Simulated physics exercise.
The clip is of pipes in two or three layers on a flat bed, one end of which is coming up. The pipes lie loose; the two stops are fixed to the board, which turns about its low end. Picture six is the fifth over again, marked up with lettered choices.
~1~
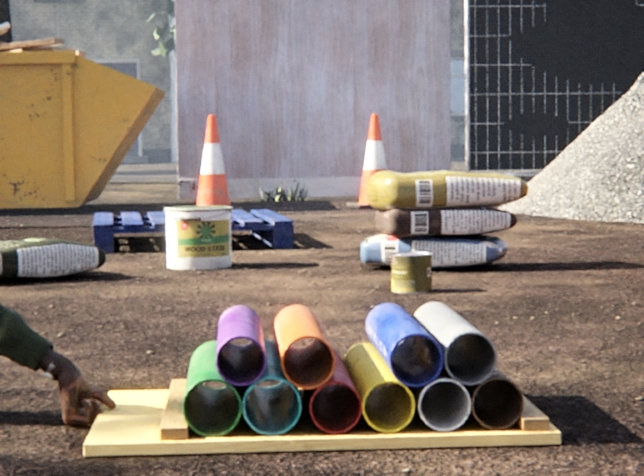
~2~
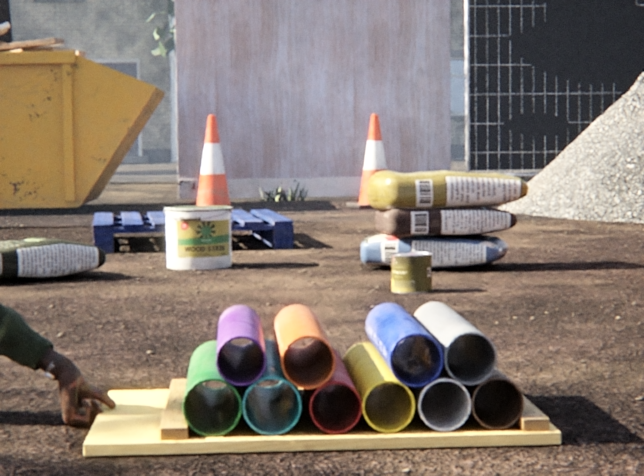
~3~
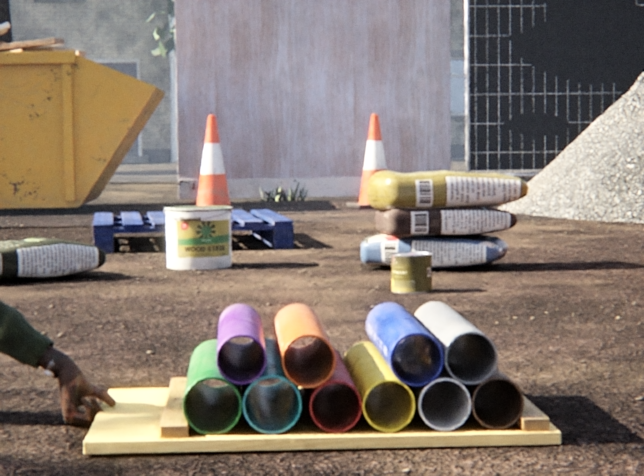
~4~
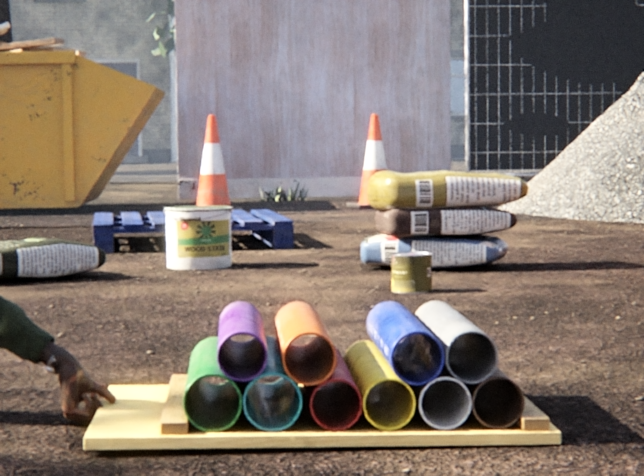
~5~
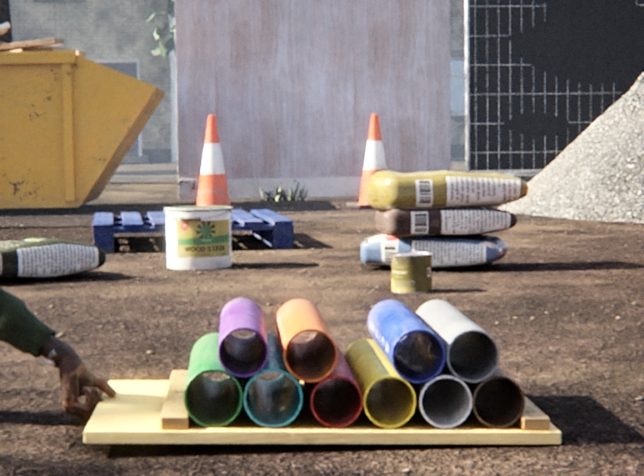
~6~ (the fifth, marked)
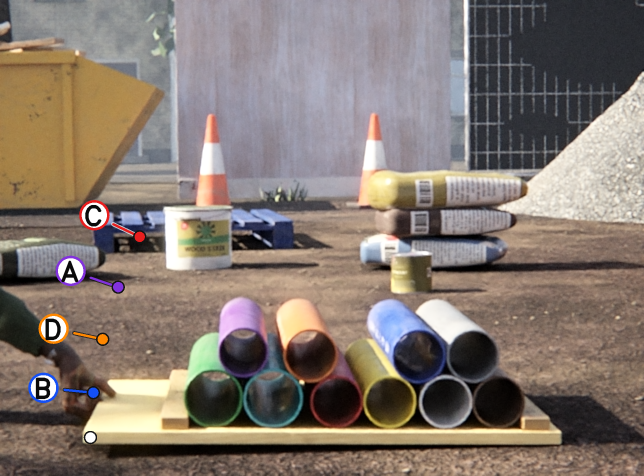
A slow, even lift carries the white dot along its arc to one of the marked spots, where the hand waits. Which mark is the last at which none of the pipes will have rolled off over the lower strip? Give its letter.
No higher than A.
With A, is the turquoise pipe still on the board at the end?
Yes.
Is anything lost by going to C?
Yes, at C.
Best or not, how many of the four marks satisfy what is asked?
Three of the four.
On the marked copy, A at (118, 287); B at (94, 393); C at (140, 237); D at (102, 340); the white dot at (90, 437).
Following A. Soon after the start, board at 14°.
Later, board at 20°.
In the end, board at 20°, none over the low batten.
As for the rest, B none over the low batten; C three over the low batten (orange, grey, blue); D none over the low batten.
